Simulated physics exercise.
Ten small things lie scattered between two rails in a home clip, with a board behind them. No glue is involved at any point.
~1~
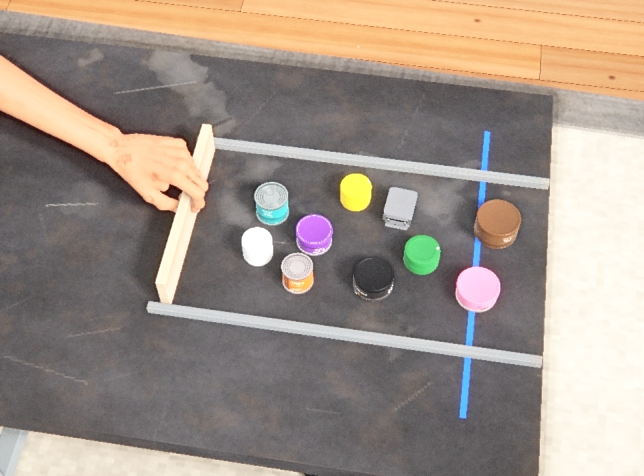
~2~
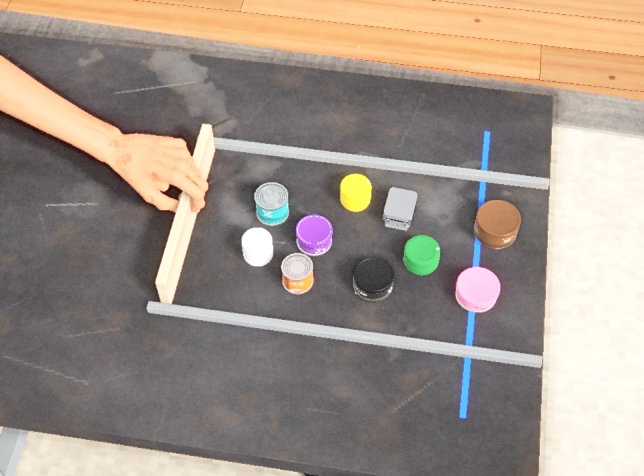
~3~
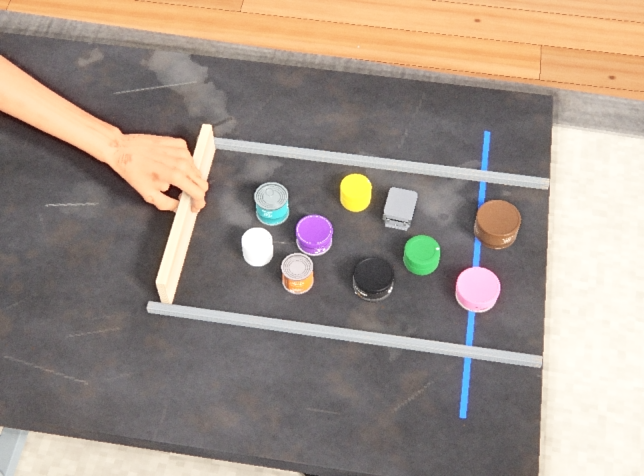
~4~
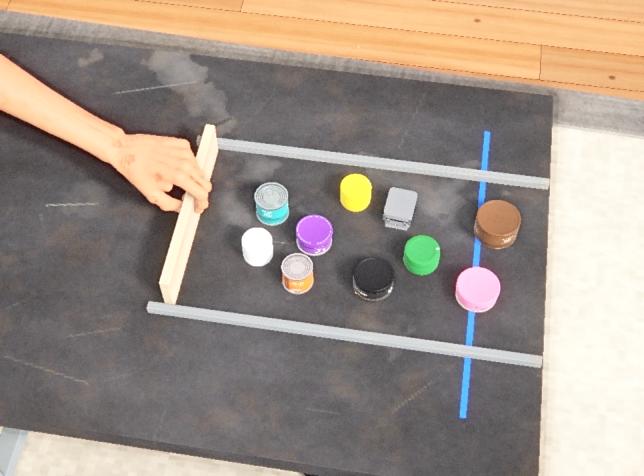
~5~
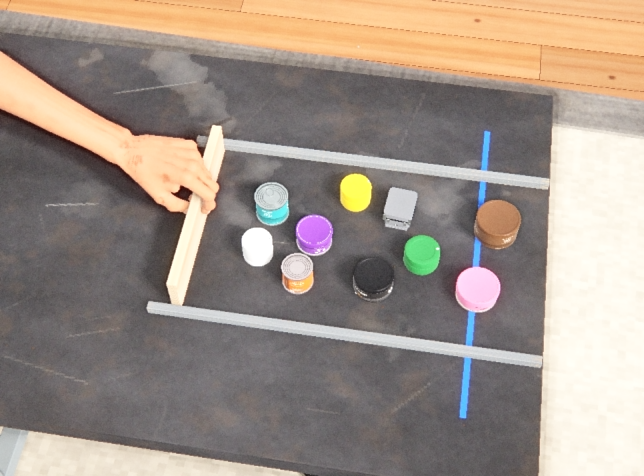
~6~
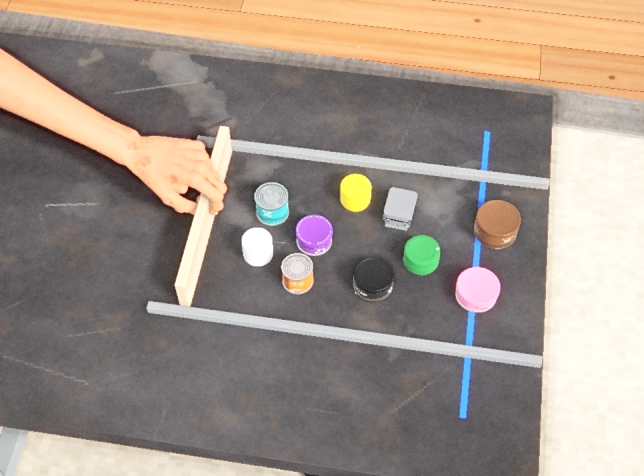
A hand holds a pale wooden board upright at the left end of two grey rails on a dark, scuffed surface, seen from above at a slight tilt. Between the rails sit ten small turquoise, white, purple, orange, yellow, grey, black and green items, with brown and pink ones at a blue tape line on the right. The hand slides the board slightly rightward; the items and camera stay still.
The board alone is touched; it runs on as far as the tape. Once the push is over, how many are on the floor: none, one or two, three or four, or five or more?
Most likely one of them, or two, will slide off.
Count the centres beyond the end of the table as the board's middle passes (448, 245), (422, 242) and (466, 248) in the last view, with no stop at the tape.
Result per place: 0; 0; 2.
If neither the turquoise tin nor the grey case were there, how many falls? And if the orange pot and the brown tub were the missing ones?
That gives 1 for the first pair taken away and 0 for the second.
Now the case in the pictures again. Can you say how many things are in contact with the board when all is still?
I count 4 of them.
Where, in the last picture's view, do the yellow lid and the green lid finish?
About (496, 206), and the other about (540, 276).
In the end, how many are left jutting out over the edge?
I'd put it at 1.
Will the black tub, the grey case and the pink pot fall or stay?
Result: Black tub safe, grey case safe, pink pot gone.
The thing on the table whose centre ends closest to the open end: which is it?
It's the green lid that is foremost.
Early on, none off yet; brown tub at rest near (497, 225); pink pot at rest near (477, 290); green lid at rest near (422, 255).
Finally, the number that fall off is one or two; lost, pink pot and brown tub.
